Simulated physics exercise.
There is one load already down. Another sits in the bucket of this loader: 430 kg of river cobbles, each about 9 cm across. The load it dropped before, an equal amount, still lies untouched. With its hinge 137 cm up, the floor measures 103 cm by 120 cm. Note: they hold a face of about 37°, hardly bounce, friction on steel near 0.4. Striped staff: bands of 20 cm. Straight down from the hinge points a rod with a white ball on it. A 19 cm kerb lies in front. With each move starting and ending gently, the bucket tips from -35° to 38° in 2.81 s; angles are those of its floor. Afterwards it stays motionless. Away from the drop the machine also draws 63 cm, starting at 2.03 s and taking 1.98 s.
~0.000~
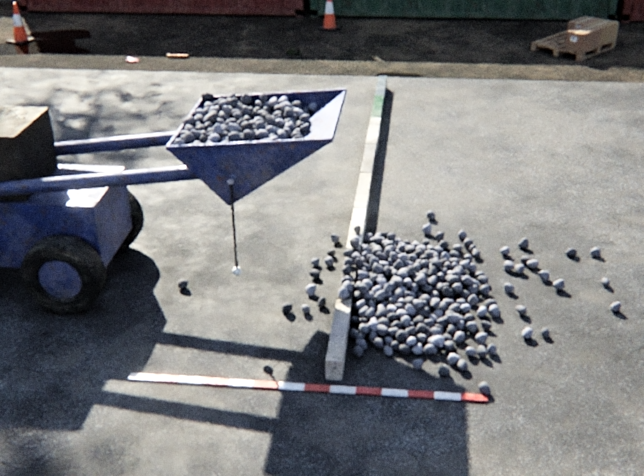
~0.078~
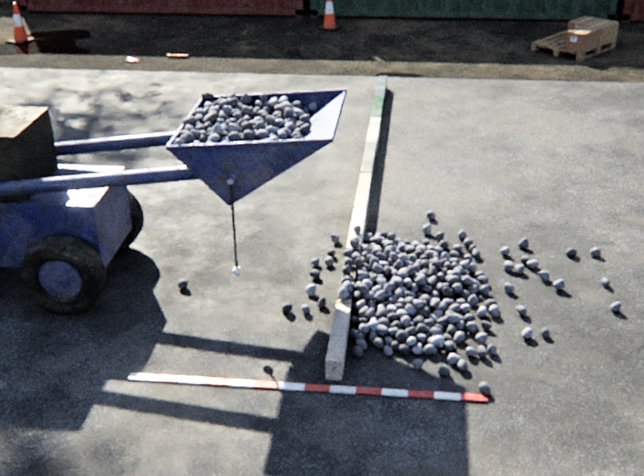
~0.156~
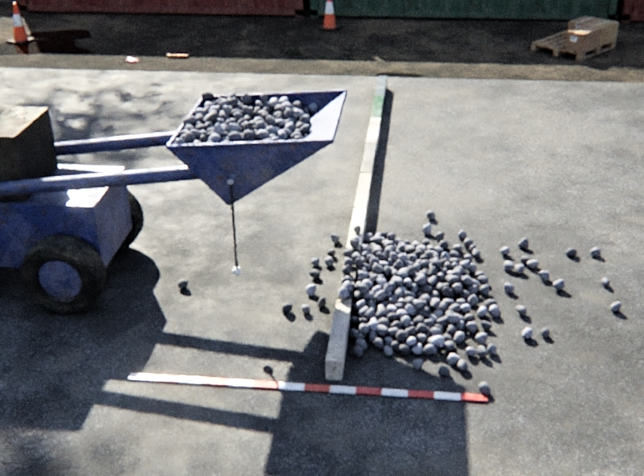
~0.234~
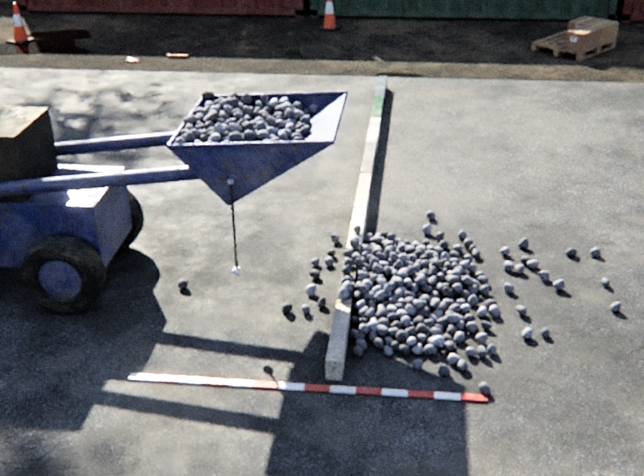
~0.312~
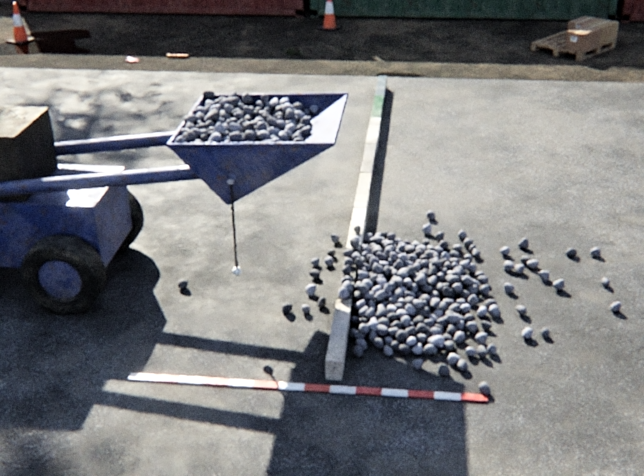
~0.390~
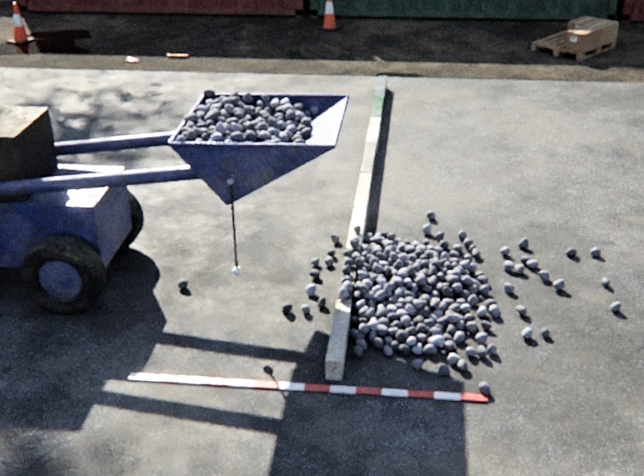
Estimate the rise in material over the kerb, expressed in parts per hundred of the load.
Close to 39 parts in a hundred.
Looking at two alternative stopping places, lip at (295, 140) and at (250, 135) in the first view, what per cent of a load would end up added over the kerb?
Roughly 5 per cent, then 0 per cent.
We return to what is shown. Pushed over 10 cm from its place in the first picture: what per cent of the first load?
Close to 10 in a hundred of them.
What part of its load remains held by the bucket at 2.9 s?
Close to 5 per cent of the load.
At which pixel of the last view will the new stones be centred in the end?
Their centre ends up near (337, 277).
After 2.1 s the floor is at 27°; in per cent of one load, 96 in the bucket, 9 on this side of the kerb, 95 over the kerb; the foremost stones are at (572, 280).
After 2.9 s the floor is at 38°; in per cent of one load, 4 in the bucket, 64 on this side of the kerb, 133 over the kerb; the foremost stones are at (572, 280).
After 4.5 s the floor is at 38°; in per cent of one load, 0 in the bucket, 66 on this side of the kerb, 134 over the kerb; the foremost stones are at (572, 280).
After 7.2 s the floor is at 38°; in per cent of one load, 0 in the bucket, 66 on this side of the kerb, 134 over the kerb; the foremost stones are at (572, 280). Net gain over the kerb, 39.
